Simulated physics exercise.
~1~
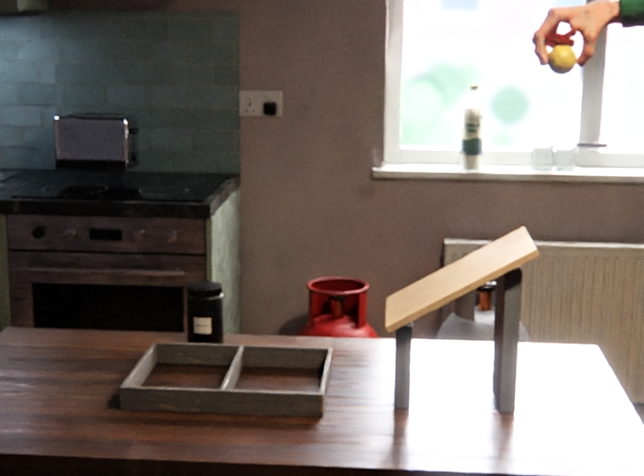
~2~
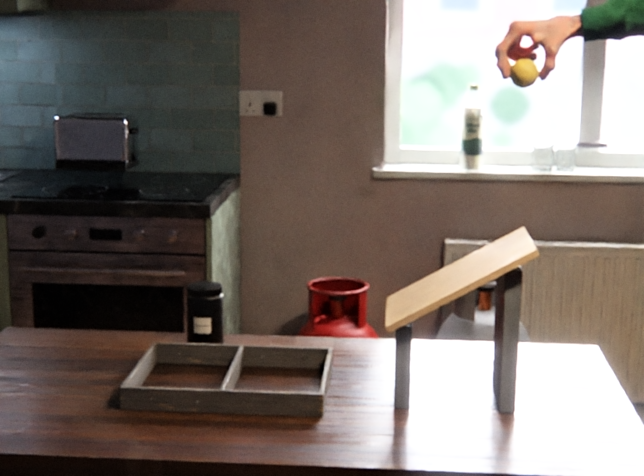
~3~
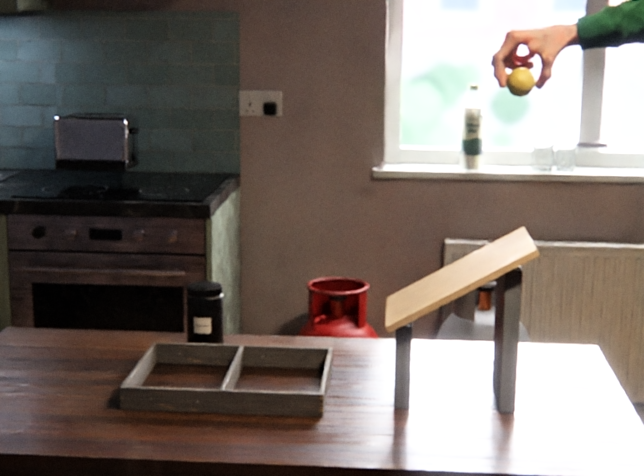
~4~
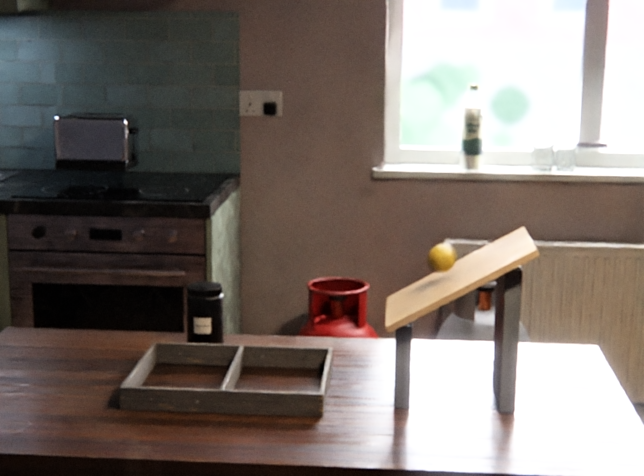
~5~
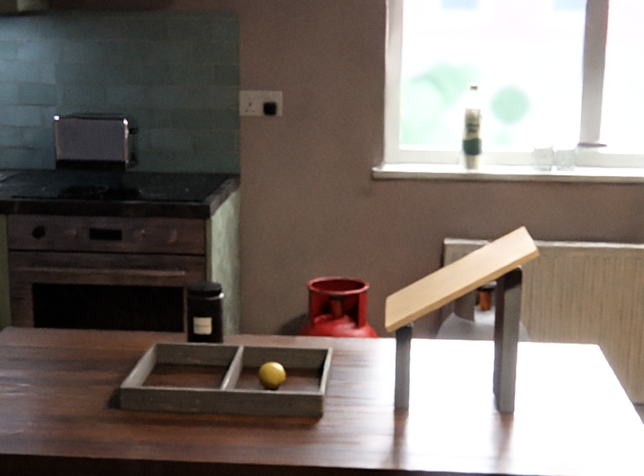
In a kitchen, a hand held a yellow lemon above a sloping board on a wooden table, moved it left and let go, and the lemon dropped onto the board, then ended up in the nearer bay of the divided tray.
